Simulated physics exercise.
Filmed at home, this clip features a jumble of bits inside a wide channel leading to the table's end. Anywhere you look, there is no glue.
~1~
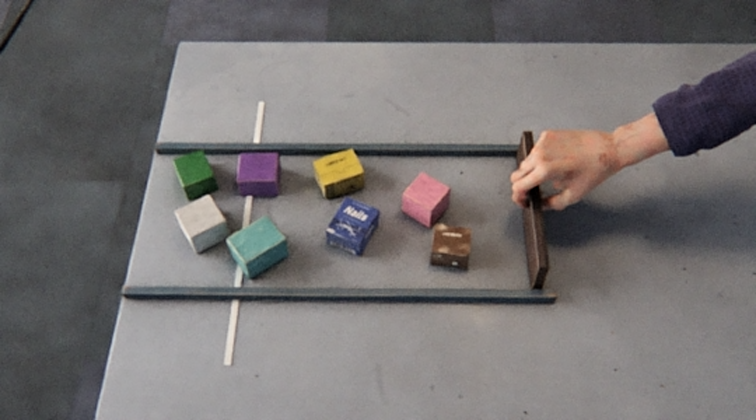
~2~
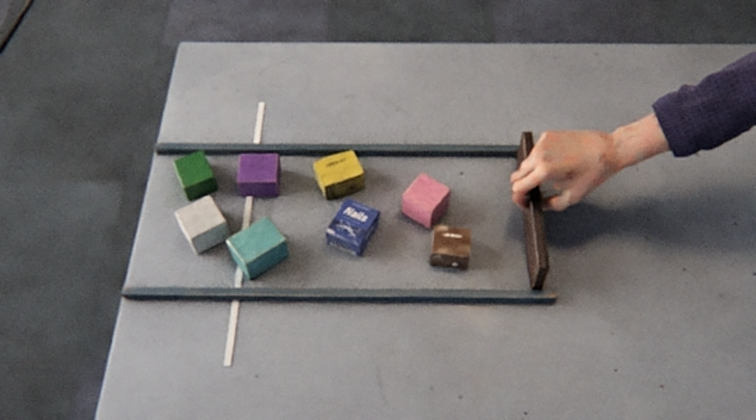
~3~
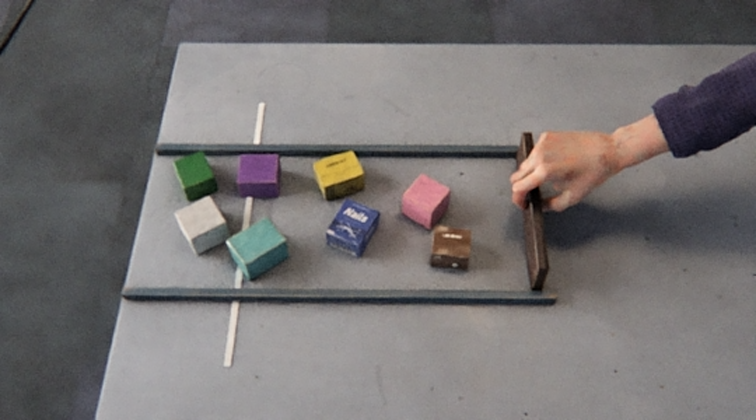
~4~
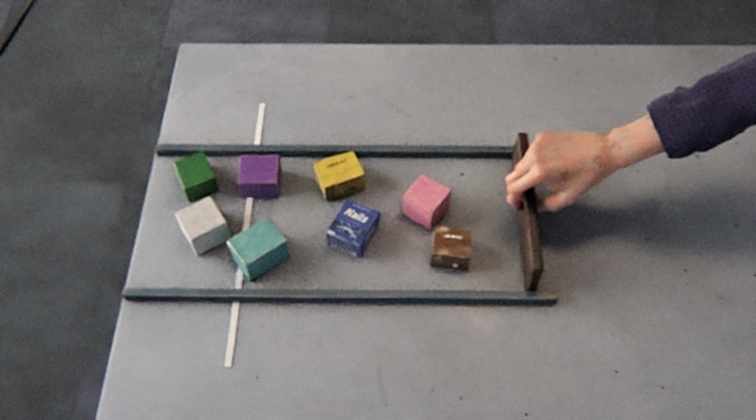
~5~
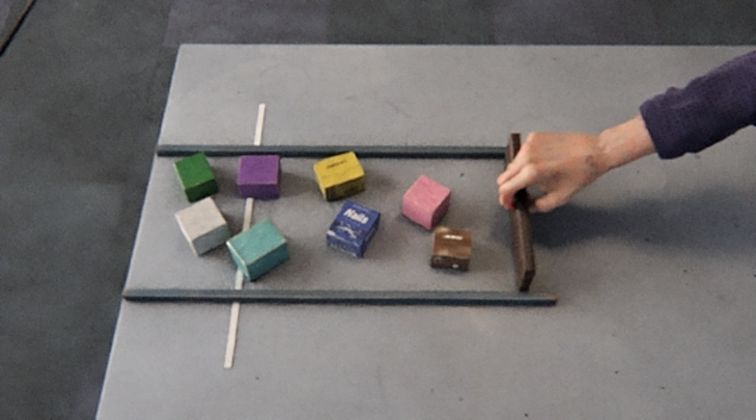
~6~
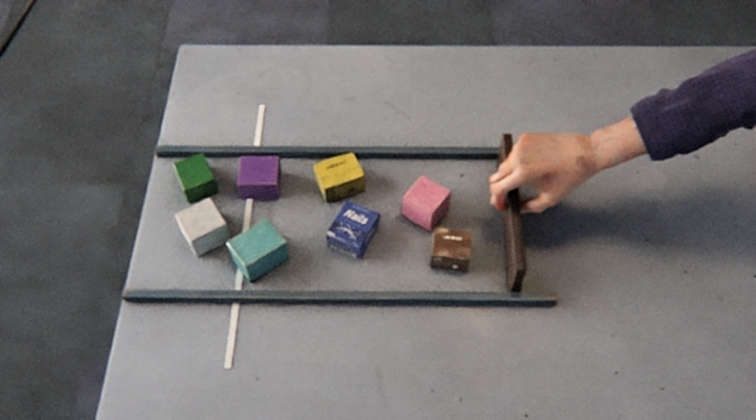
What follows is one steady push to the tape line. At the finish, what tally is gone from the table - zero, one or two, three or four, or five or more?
The tally gone is zero.
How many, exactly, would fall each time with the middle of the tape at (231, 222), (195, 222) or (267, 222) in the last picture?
Try by try, 1, 3 and 0.
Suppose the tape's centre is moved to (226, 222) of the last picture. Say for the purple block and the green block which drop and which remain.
Well, the purple block is still there and the green block winds up down.
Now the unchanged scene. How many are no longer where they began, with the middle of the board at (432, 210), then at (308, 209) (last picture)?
At first I count 2, and then 6.
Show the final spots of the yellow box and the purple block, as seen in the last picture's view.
I'd put one close to (231, 163) and the other close to (189, 178).
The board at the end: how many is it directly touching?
That makes 3.
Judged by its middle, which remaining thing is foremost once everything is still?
The one is the green block.
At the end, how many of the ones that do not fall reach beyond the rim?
That would be 2.
Soon after, none off yet; green block at rest near (196, 178); white block at rest near (203, 227); purple block at rest near (260, 178).
At rest, the number that fall off is zero.
